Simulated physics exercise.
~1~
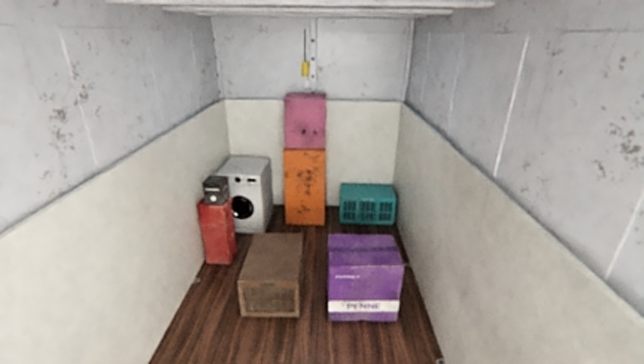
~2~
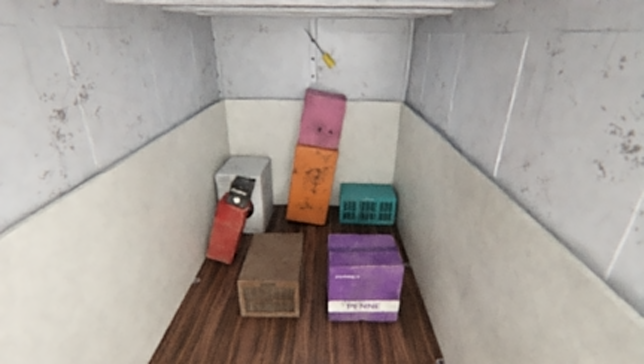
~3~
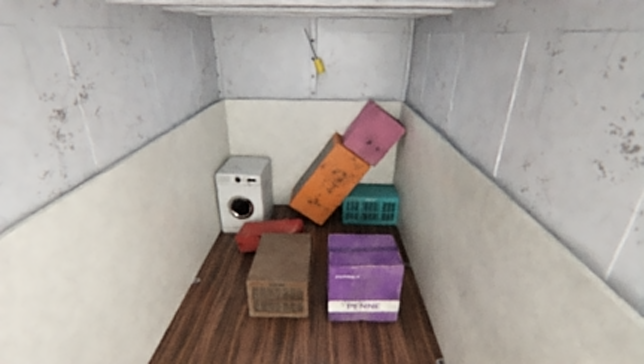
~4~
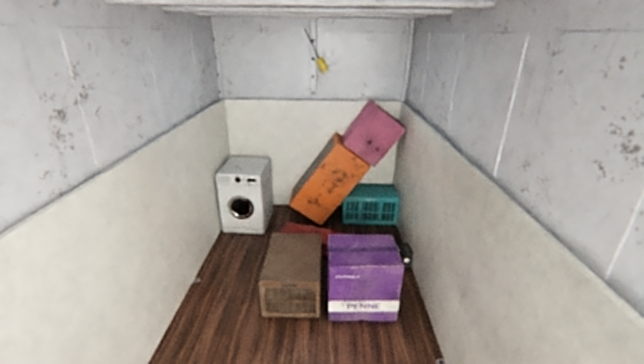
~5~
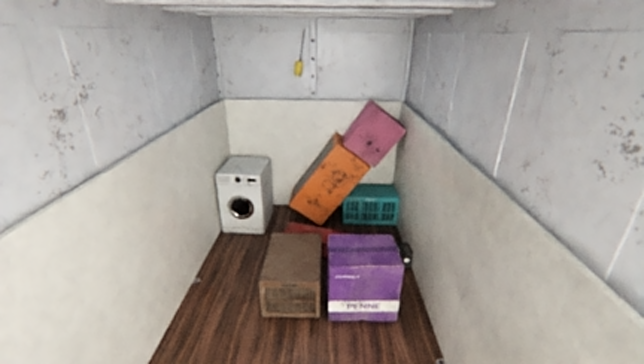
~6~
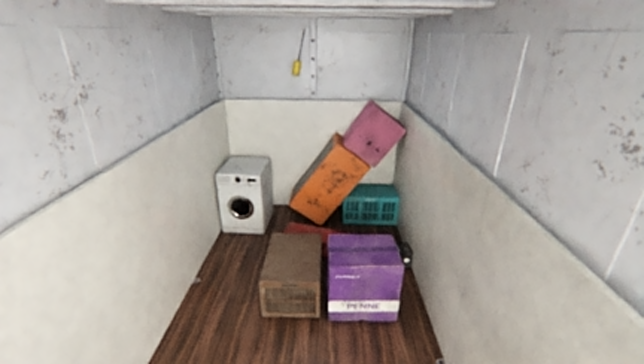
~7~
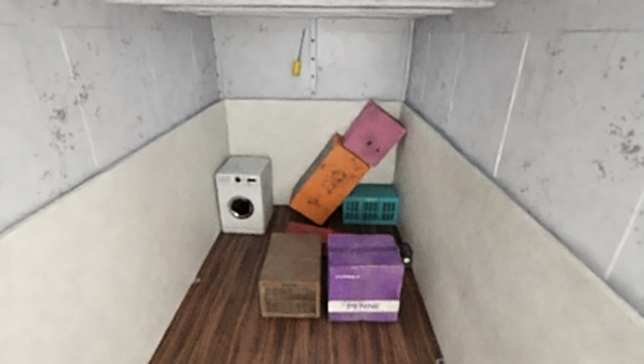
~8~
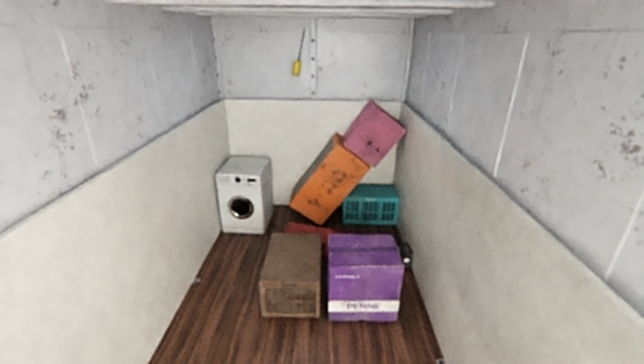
In the load bay of a van, a small black box sits on a red box at the left, and a pink box tops a tall orange appliance at the back. The lamp swings, and both stacks tip to the right. The red box topples onto its side, while the orange and pink pieces lean steeply over the turquoise chest. The brown chest slides a little right, and the black box reappears beyond the purple box. Finally the load lies still, the red box mostly hidden, with the white appliance, turquoise chest and purple box where they began.
